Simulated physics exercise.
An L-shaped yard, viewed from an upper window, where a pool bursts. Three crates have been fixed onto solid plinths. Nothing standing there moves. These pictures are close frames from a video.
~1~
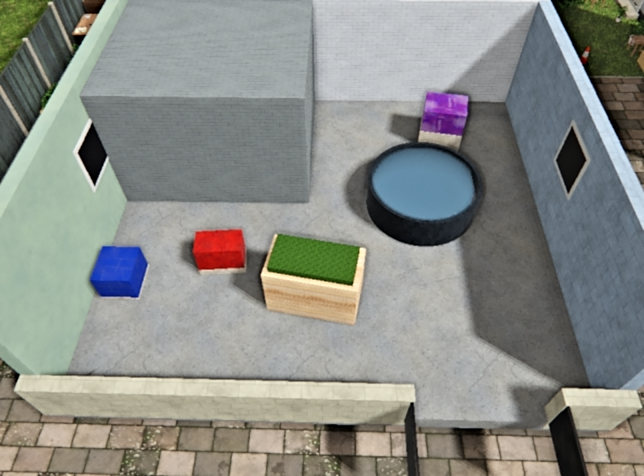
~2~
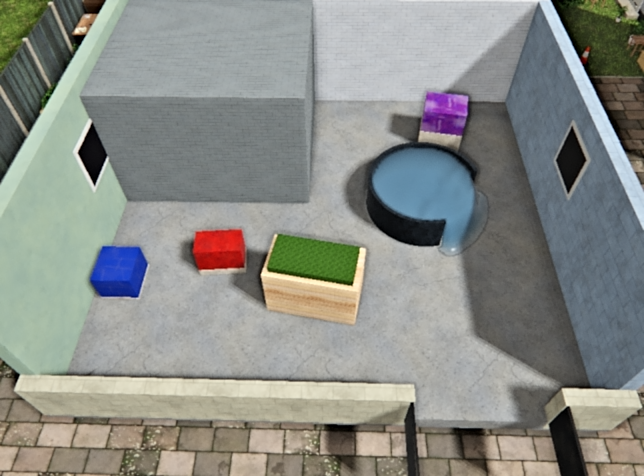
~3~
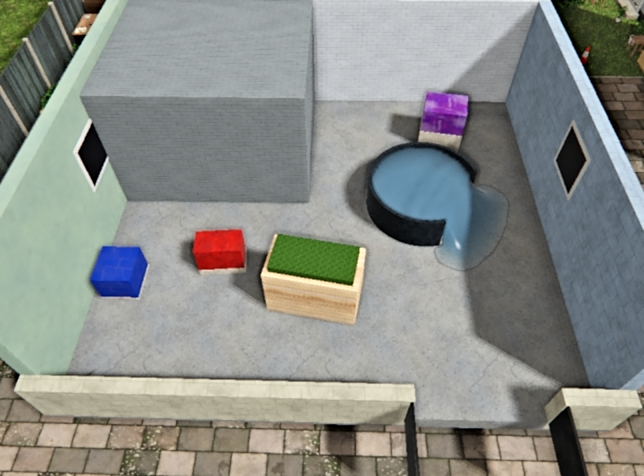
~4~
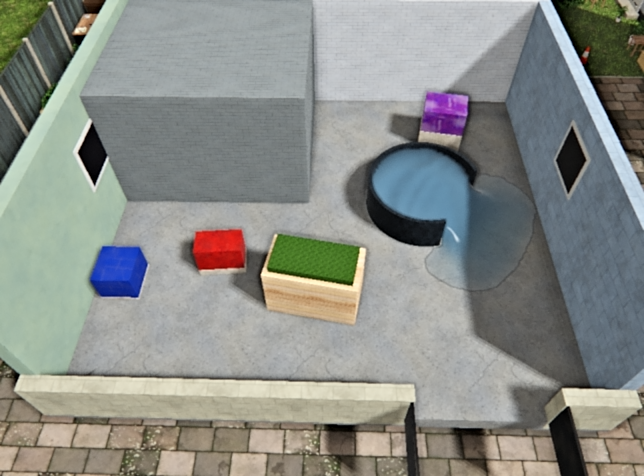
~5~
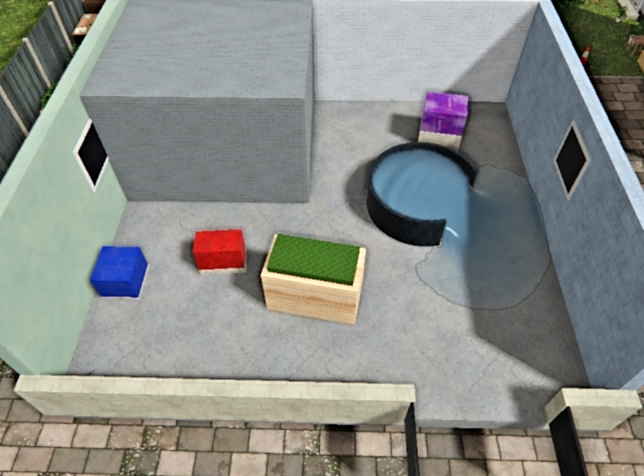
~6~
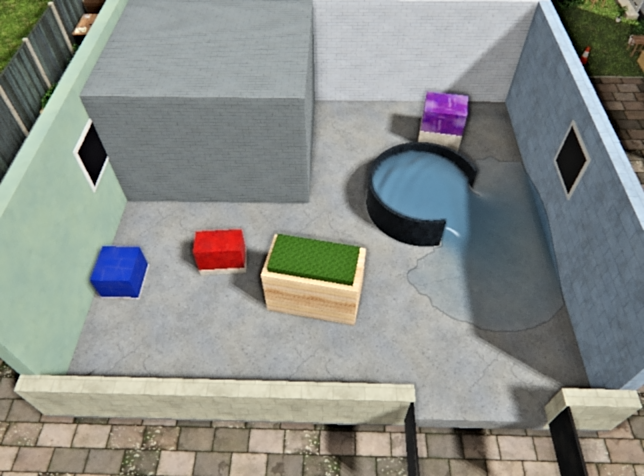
A round, dark-rimmed pool of blue water stands toward the right of a walled, grey-paved yard, seen from high above by a still camera. A purple block sits behind it, a green-topped wooden box, a red block and a blue block lie to the left, and a large grey block fills the back left. The pool's right side opens and water pours out, spreading across the paving rightward and toward the viewer.
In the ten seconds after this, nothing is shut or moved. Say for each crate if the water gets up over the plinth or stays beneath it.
At the blue crate the water gets over; at the red crate the water stays beneath; at the purple crate the water stays beneath.
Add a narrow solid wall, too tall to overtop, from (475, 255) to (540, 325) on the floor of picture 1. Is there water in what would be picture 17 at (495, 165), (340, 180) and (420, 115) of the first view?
The first point comes out inundated, the next unwetted, the last unwetted.
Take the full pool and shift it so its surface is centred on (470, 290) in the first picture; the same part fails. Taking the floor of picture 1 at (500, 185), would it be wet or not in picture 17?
That point would end up soaked.
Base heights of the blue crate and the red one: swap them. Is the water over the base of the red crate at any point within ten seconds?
I'd expect the red to be unaffected.
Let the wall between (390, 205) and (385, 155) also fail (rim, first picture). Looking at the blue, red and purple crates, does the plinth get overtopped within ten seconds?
As it turns out, the blue crate is swamped, the red crate is swamped, and the purple crate stays unwetted.
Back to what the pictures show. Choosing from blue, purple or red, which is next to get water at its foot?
First to get wet: The crate marked purple.
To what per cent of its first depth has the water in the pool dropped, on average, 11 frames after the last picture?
Around 38 percent, give or take.
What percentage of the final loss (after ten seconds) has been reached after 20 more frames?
Roughly 35 %.
A moment on, water covers 20 % of the floor; the blue crate not reached, the red crate not reached, the purple crate not reached.
Next, water covers 25 % of the floor; the blue crate not reached, the red crate not reached, the purple crate water round its plinth.
Then, water covers 35 % of the floor; the blue crate not reached, the red crate not reached, the purple crate water round its plinth.
Later, water covers 60 % of the floor; the blue crate not reached, the red crate not reached, the purple crate water round its plinth.
In the end, water covers 80 % of the floor; the blue crate was topped, the red crate stayed above the water, the purple crate stayed above the water.
